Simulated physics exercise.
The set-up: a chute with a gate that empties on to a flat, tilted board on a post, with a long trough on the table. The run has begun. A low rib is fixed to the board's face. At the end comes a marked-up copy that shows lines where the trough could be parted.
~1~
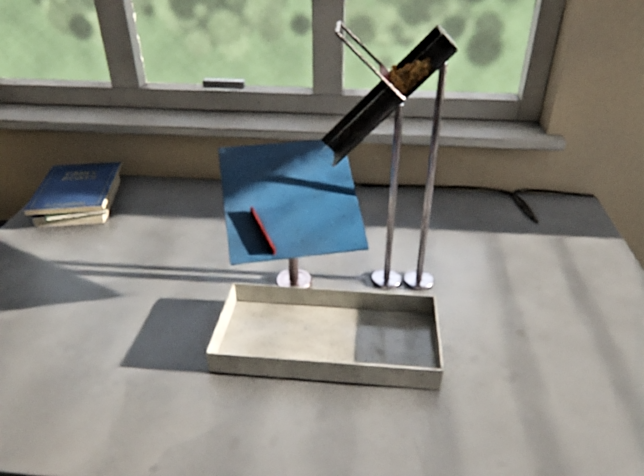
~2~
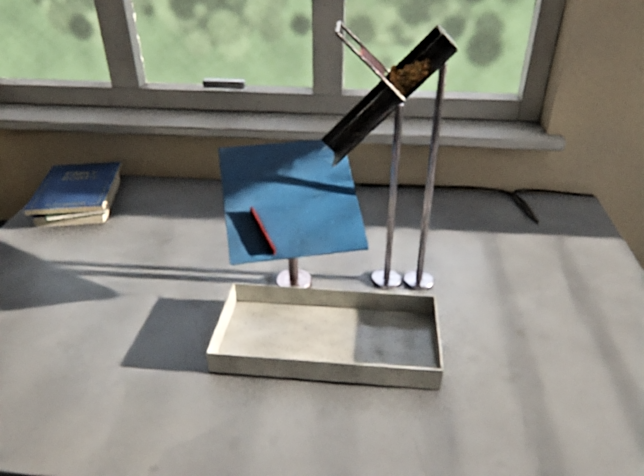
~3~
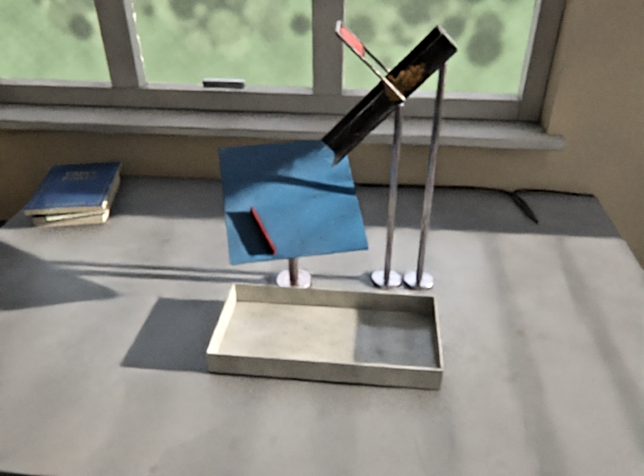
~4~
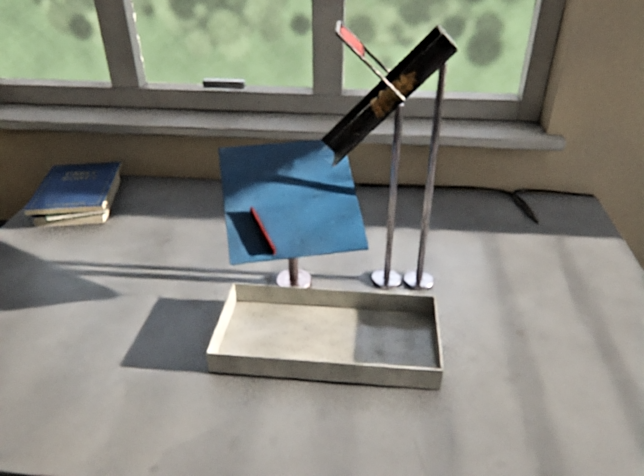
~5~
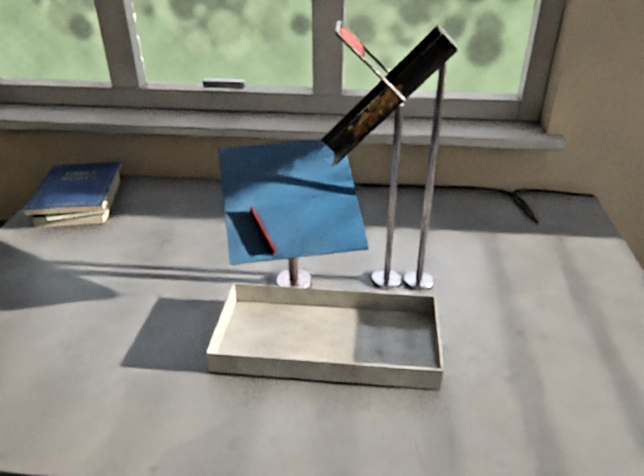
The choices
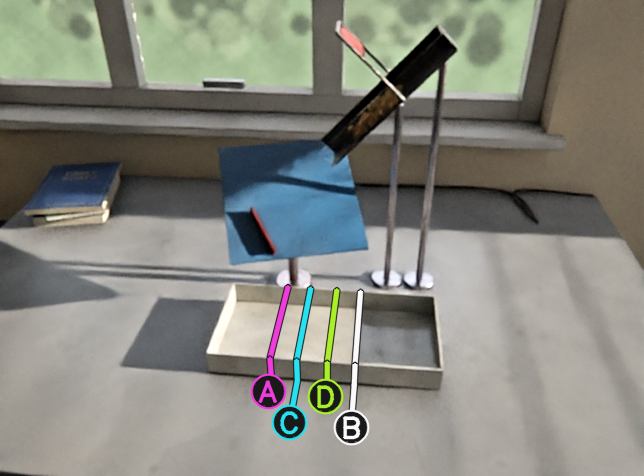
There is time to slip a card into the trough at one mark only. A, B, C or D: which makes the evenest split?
It is C.
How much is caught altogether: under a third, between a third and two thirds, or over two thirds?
About that: Over two thirds.
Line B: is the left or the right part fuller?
Left.
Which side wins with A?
More lands on the right.
On the marked copy, line A crosses the front rim at (270, 357); line B crosses the front rim at (355, 363); line C crosses the front rim at (296, 359); line D crosses the front rim at (327, 361).
With A, of what is caught, a small part on the left of the divider, nearly all on the right.
With B, of what is caught, nearly all on the left of the divider, a stray few on the right.
With C, of what is caught, about half on the left of the divider, about half on the right.
With D, of what is caught, nearly all on the left of the divider, a small part on the right.
